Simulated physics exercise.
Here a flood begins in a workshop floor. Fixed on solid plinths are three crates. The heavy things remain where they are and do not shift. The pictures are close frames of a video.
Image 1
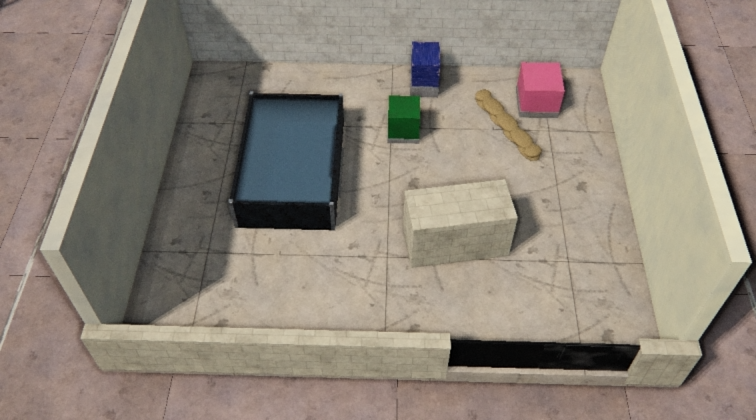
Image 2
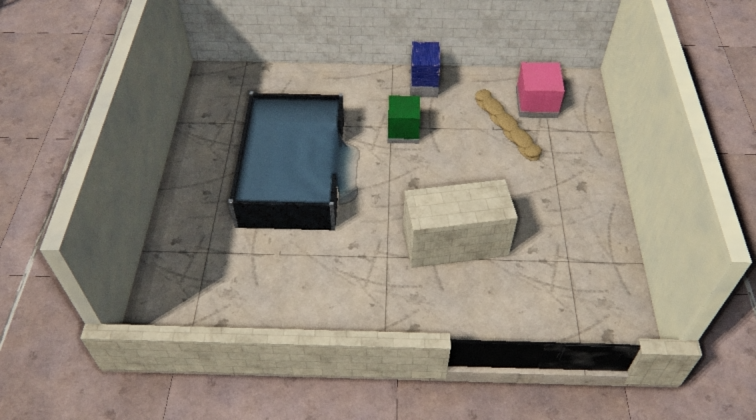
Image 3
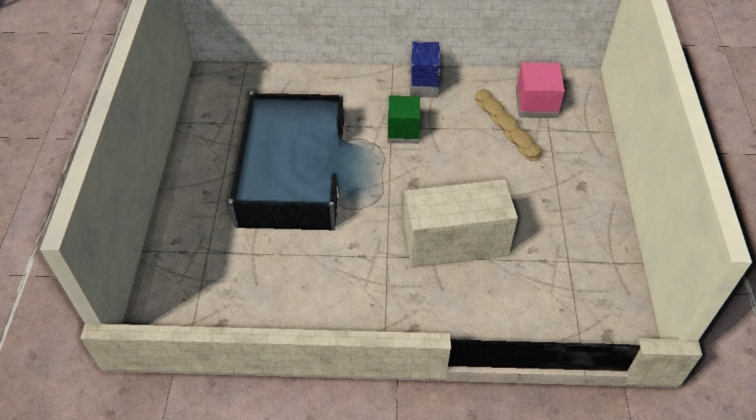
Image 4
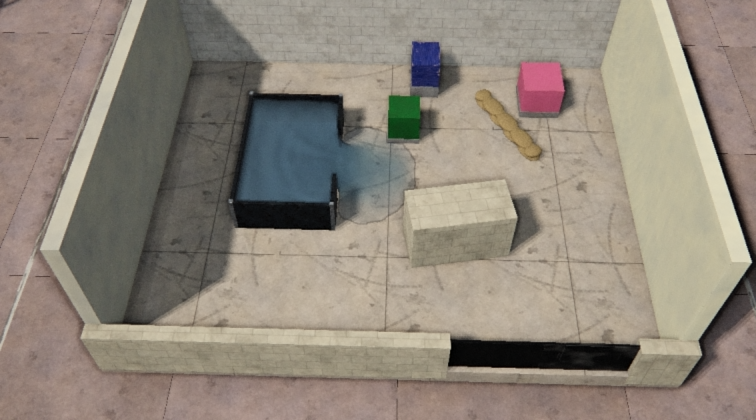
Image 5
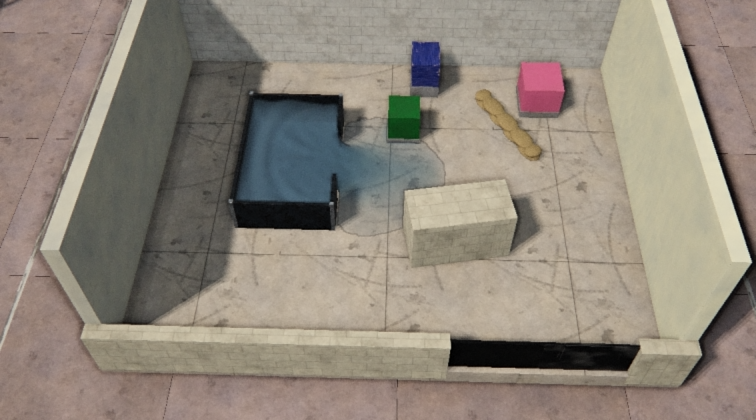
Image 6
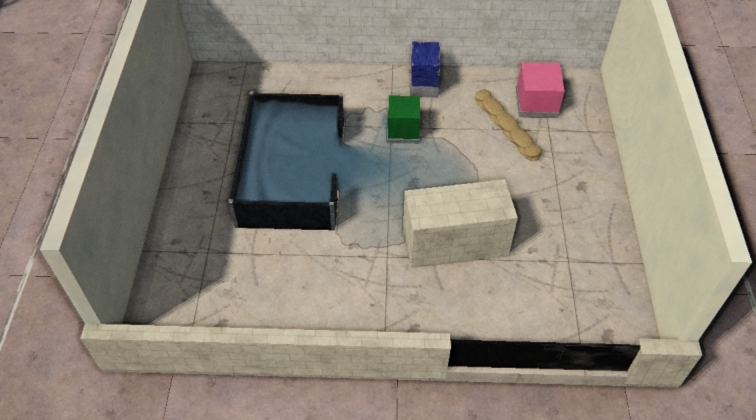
At first, a dark-framed tank of blue water stands whole and still on a tiled floor, left of a pale block, small coloured cubes and a tan, rope-like piece. Water then pours through a gap in its right side, spreading rightward in a thin, widening sheet past the green cube and along the block.
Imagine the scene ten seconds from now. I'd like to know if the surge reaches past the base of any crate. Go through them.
The blue crate stays above the water; the pink crate stays above the water; the green crate is not above the water.
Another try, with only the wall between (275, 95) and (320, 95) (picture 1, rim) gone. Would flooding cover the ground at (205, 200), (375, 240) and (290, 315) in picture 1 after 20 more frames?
In sequence: Inundated, untouched, untouched.
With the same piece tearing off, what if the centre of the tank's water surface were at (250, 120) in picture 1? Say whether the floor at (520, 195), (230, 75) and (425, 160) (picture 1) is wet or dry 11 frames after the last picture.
Results in order - swamped, left untouched, swamped.
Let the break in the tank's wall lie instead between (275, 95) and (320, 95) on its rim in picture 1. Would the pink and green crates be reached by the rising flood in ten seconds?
My reading: Pink crate stays untouched, green crate gets drenched.
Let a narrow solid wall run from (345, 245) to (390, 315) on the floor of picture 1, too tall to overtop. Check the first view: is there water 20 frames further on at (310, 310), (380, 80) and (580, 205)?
As listed: Free of water, wet, under water.
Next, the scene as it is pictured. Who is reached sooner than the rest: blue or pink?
The answer is the one in blue.
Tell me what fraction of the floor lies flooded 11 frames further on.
Some 30 in a hundred.
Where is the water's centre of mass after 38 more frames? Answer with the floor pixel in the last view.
Point: (453, 184).
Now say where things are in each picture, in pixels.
In the first frame, the water tank at (290, 149) is whole and still.
In the second frame, water pours out at (336, 164) and has run to (347, 200).
In the third frame, the front is at (375, 198), out from the gap at (336, 166).
In the fourth frame, the front is at a hidden place, out from the gap at (336, 166).
In the fifth frame, the front is at (438, 164), out from the gap at (336, 165).
In the sixth frame, water pours out at (336, 166) and has run to a hidden place.
A moment on, water covers 20 % of the floor; the blue crate water round its plinth, the pink crate not reached, the green crate water round its plinth.
Next, water covers 30 % of the floor; the blue crate water round its plinth, the pink crate water round its plinth, the green crate water round its plinth.
Then, water covers 45 % of the floor; the blue crate water round its plinth, the pink crate water round its plinth, the green crate water round its plinth.
Later, water covers 60 % of the floor; the blue crate water round its plinth, the pink crate water round its plinth, the green crate water round its plinth.
In the end, water covers 90 % of the floor; the blue crate stayed above the water, the pink crate stayed above the water, the green crate was topped.
